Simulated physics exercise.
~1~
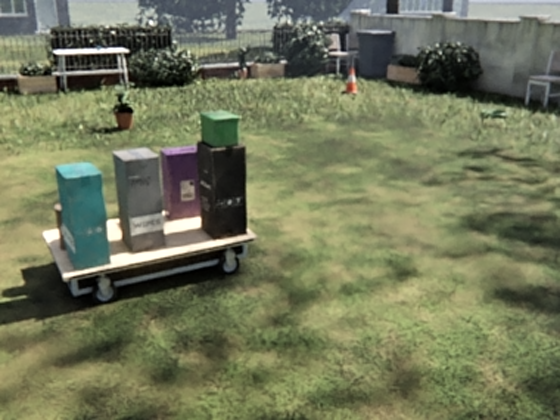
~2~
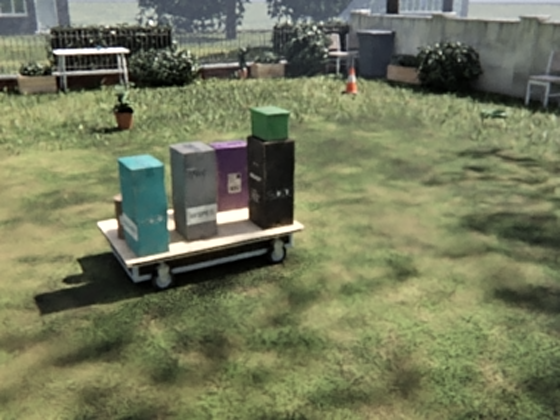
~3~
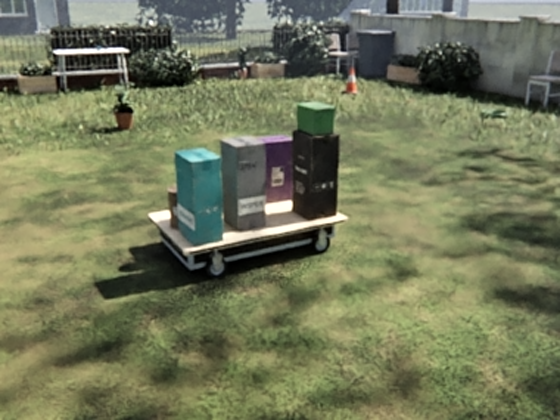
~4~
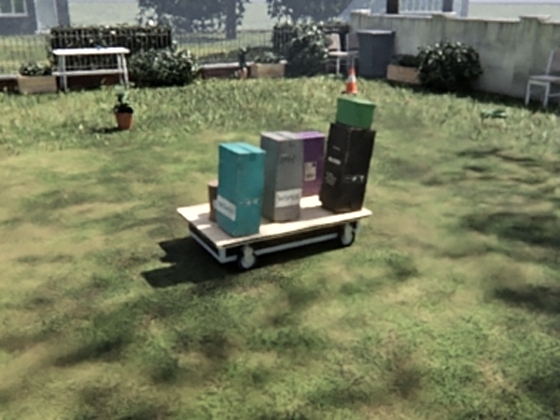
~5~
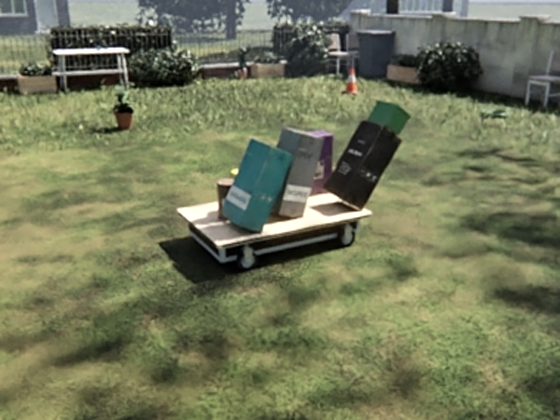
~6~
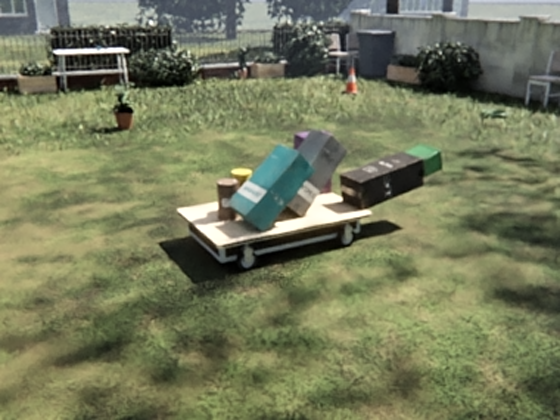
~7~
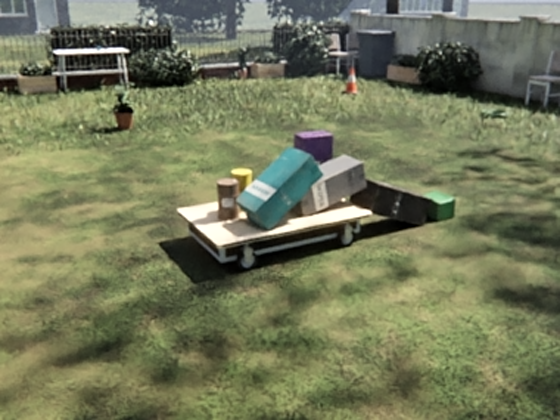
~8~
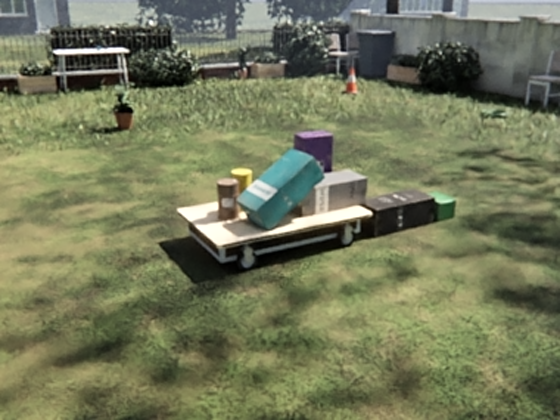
At first, a flat wooden cart carrying upright turquoise, grey, purple and black boxes, with a small green box on top of the black one, rolls to the right across a sunny lawn. The cart then stops, and the tall boxes begin tipping to the right. The black box topples over the front edge with the green one, and both drop to the grass. Behind them, the turquoise and grey boxes lean over, revealing a brown and a yellow canister still standing. Finally, the grey box lies on the deck with the turquoise one slanted against it, the purple box remains behind them, and the black and green boxes rest on the ground.
